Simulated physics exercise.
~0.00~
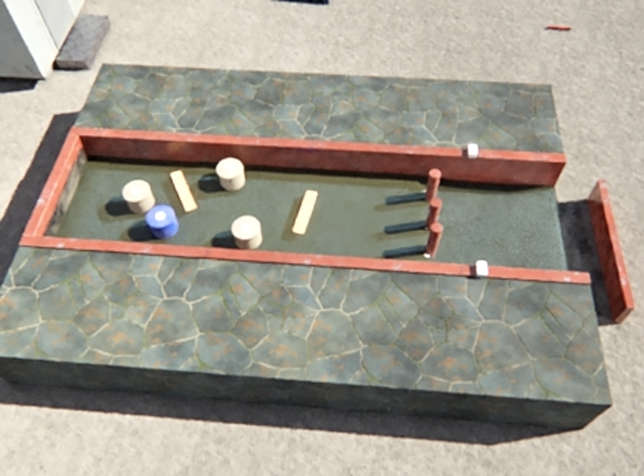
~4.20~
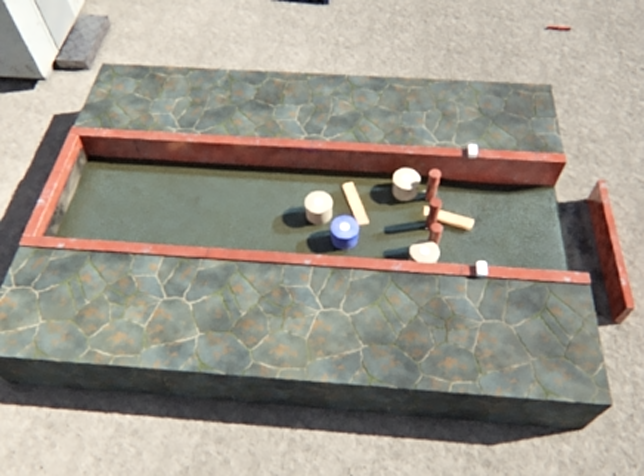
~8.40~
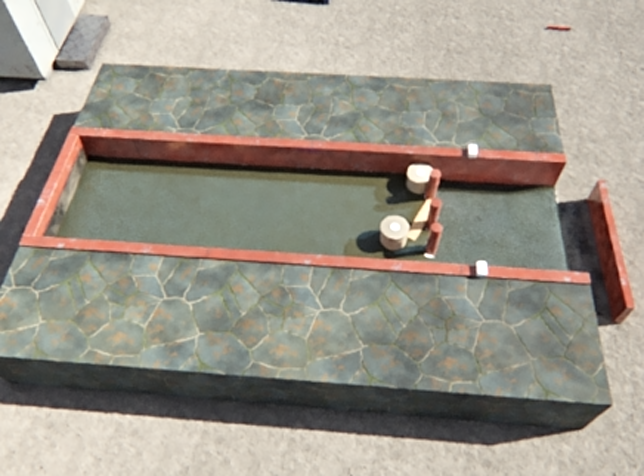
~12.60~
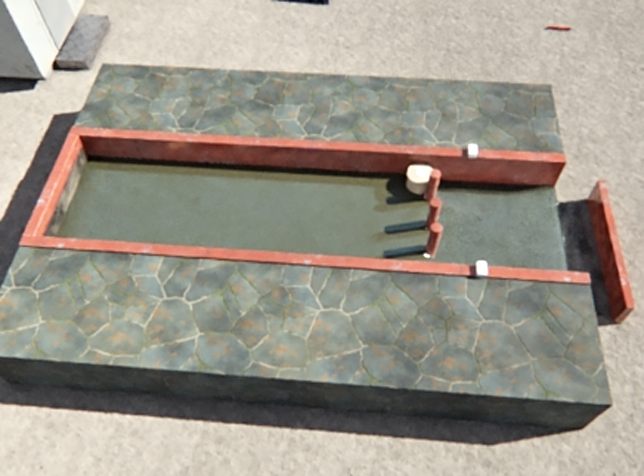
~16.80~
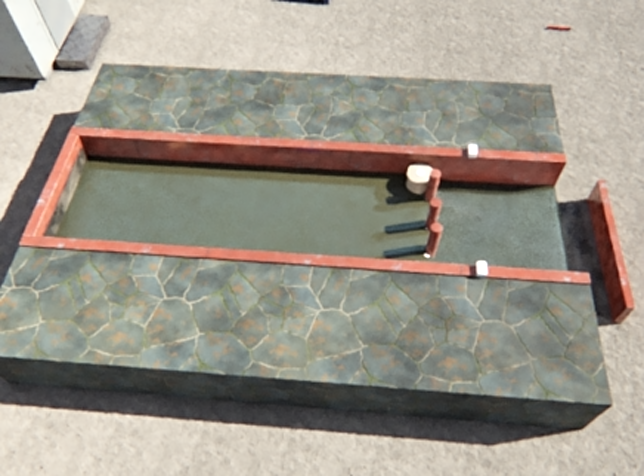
A blue tub drifts right with pale tubs and boards, leaving one pale tub at the posts.
